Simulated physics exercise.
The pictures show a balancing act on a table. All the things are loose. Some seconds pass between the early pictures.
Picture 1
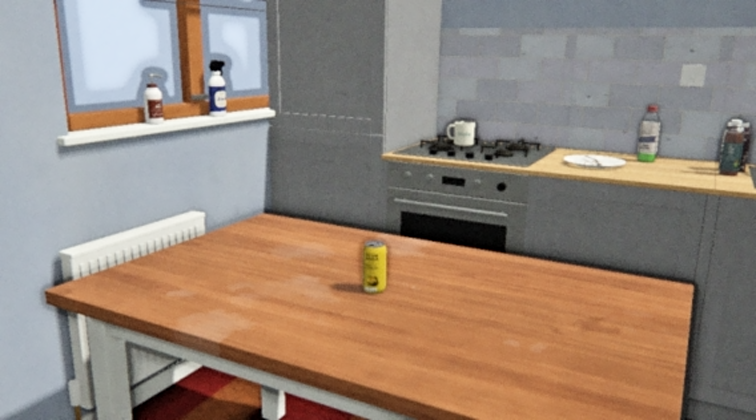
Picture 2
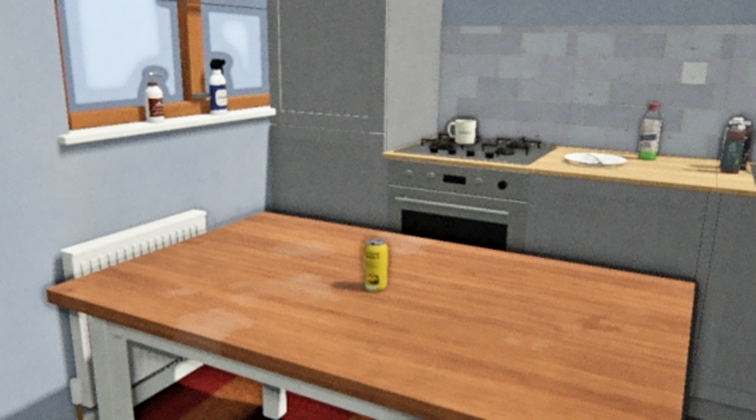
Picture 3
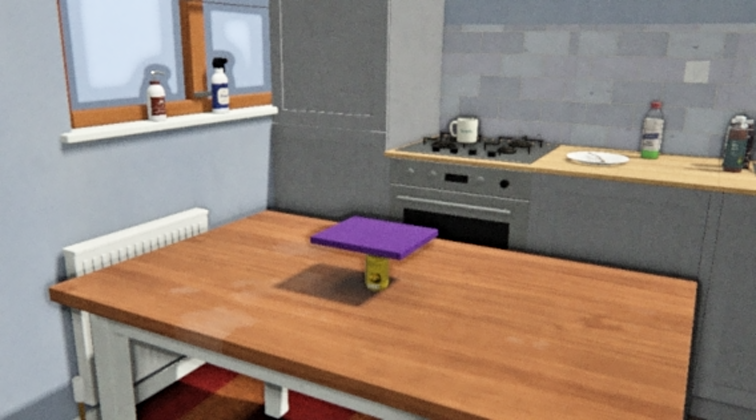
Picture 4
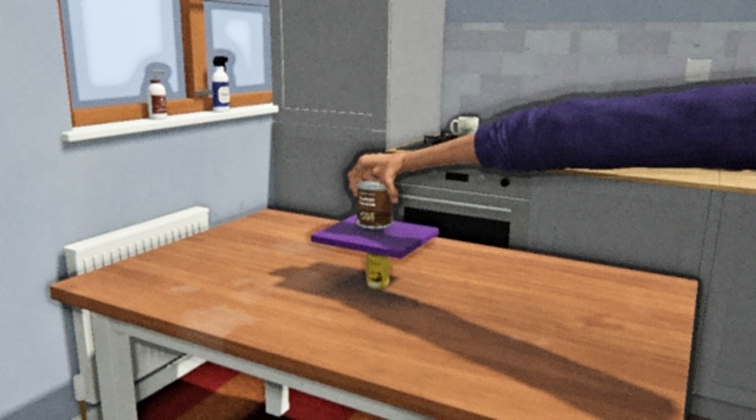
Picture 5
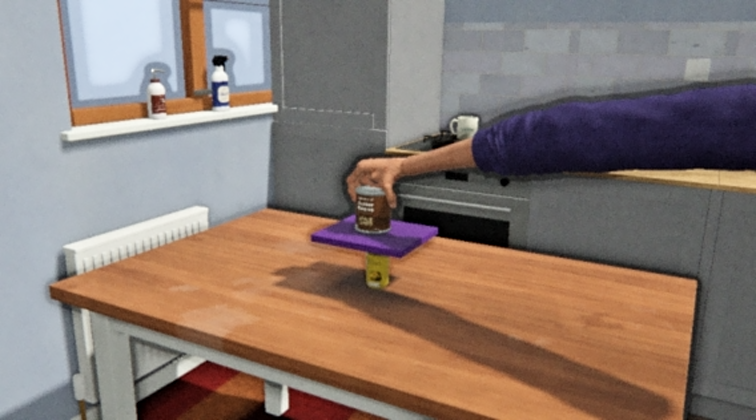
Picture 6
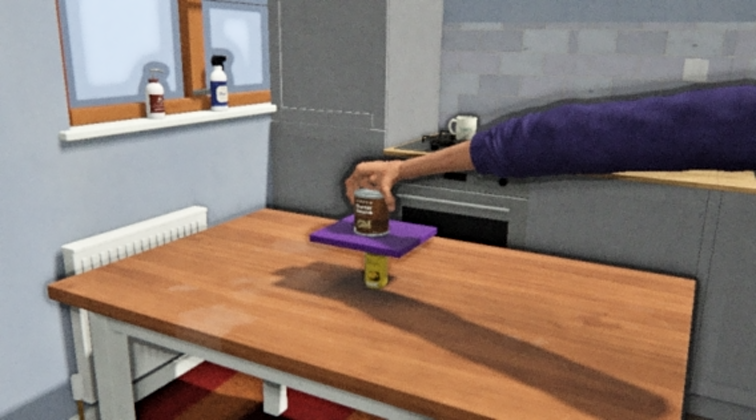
A purple board appears atop a yellow can, and a hand lowers a brown tin onto it.
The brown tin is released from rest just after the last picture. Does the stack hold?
In the end the stack stays up.
Then, 0.20 s past the last view, nothing moves.
Then, 0.60 s past the last view, brown tin resting near (372, 212).
Finally, all 3 still in place. Final places as the last picture's camera would see them, brown tin near (372, 212). The stack keeps its balance.
